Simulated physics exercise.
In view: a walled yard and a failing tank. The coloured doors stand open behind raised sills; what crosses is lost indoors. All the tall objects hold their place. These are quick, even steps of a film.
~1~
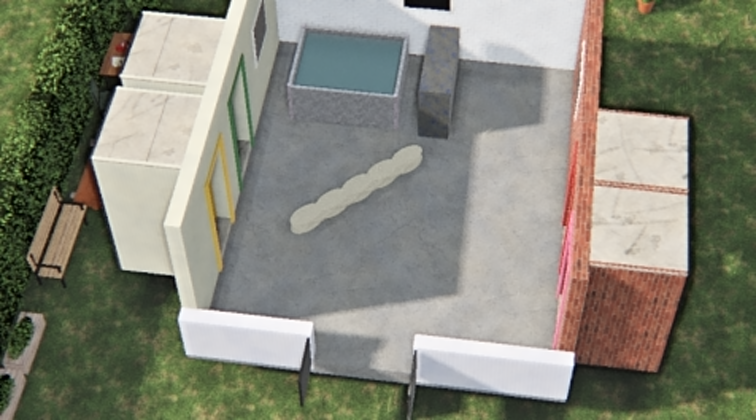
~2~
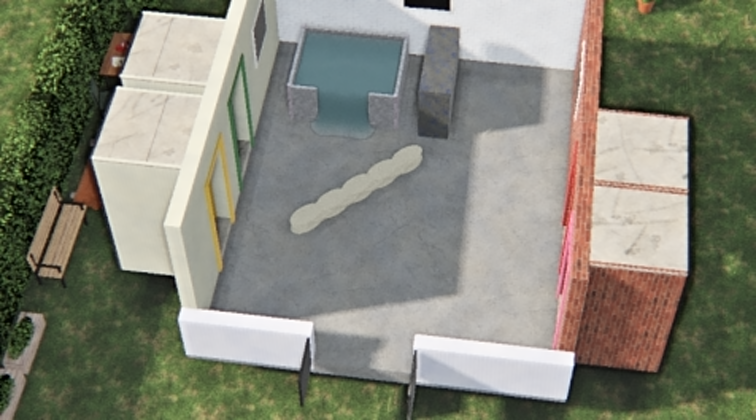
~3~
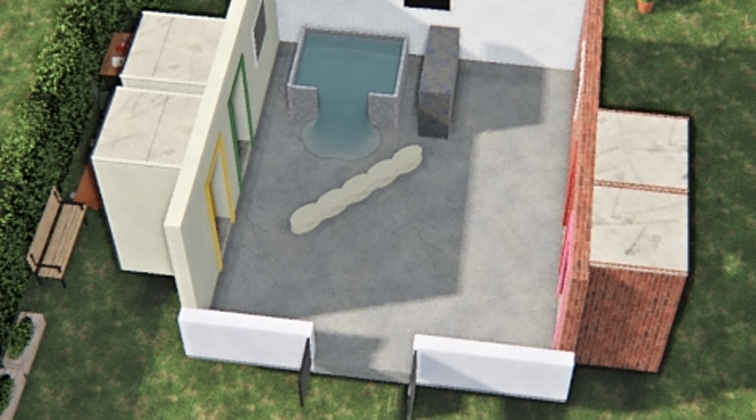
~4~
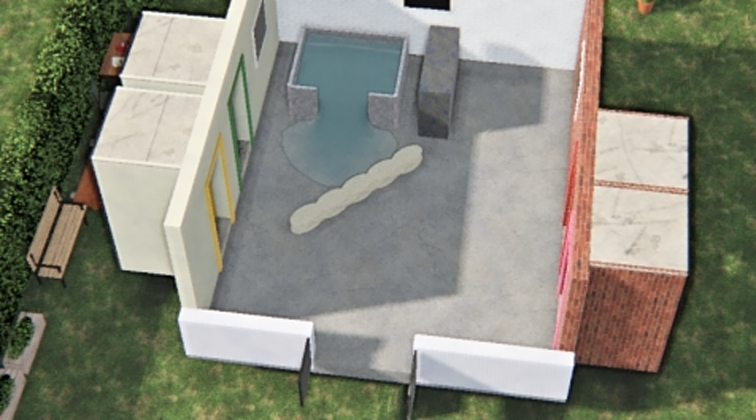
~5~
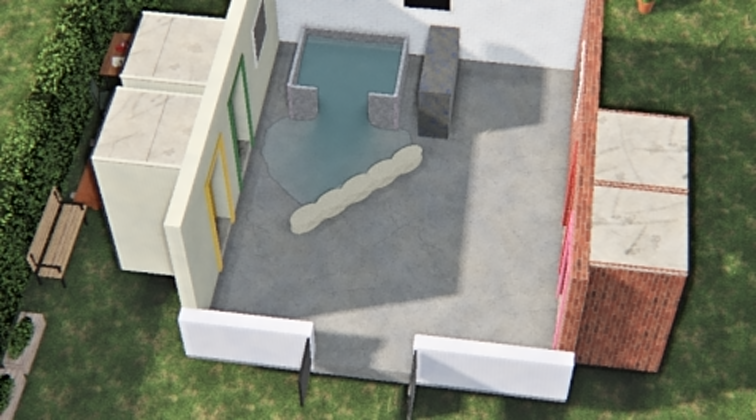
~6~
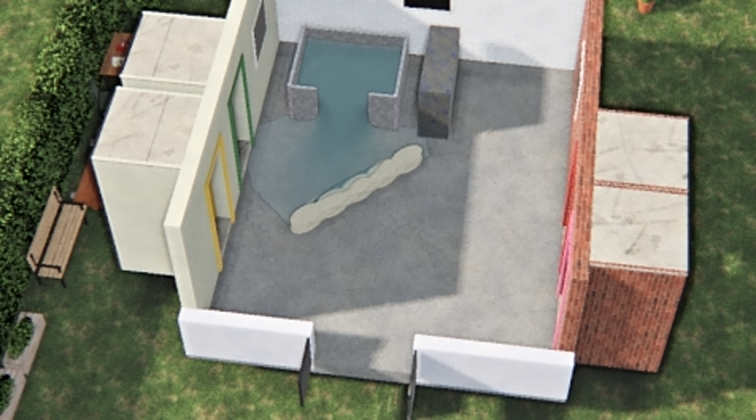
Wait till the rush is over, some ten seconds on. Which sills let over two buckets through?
One by one: The red door floods; the yellow door floods; the green door holds within the limit; the pink door holds within the limit.
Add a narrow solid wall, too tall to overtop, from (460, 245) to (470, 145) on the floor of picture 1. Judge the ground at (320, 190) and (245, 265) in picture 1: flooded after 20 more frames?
As listed: Under water, wet.
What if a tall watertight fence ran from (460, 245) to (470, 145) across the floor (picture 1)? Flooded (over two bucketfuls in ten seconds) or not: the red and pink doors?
Then: The red door is over; the pink door keeps below it.
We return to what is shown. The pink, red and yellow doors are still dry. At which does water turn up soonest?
I say the door marked yellow.
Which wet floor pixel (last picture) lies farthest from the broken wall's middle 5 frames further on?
Close to (211, 307).
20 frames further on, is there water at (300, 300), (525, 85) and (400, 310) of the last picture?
As listed: Awash, clear, wet.
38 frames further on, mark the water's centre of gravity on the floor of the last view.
Roughly at (360, 202).
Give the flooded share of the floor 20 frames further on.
Some 45 per cent.
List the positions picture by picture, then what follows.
In the first picture, still water in the tank at (349, 64).
In the second picture, water pours out at (344, 113) and has run to (314, 127).
In the third picture, the front is at (313, 150), out from the gap at (344, 113).
In the fourth picture, water pours out at (344, 113) and has run to (329, 184).
In the fifth picture, the front is at (313, 209), out from the gap at (344, 113).
In the sixth picture, water pours out at (344, 113) and has run to (293, 224).
A moment on, water covers 20 % of the floor; the red door not reached, the yellow door under two buckets in, the green door wet at the sill, nothing in, the pink door not reached.
Next, water covers 25 % of the floor; the red door not reached, the yellow door over two buckets in, the green door wet at the sill, nothing in, the pink door not reached.
Then, water covers 45 % of the floor; the red door not reached, the yellow door far over two buckets in, the green door wet at the sill, nothing in, the pink door not reached.
Later, water covers 75 % of the floor; the red door under two buckets in, the yellow door far over two buckets in, the green door wet at the sill, nothing in, the pink door wet at the sill, nothing in.
In the end, water covers 90 % of the floor; the red door over two buckets in, the yellow door far over two buckets in, the green door wet at the sill, nothing in, the pink door wet at the sill, nothing in.
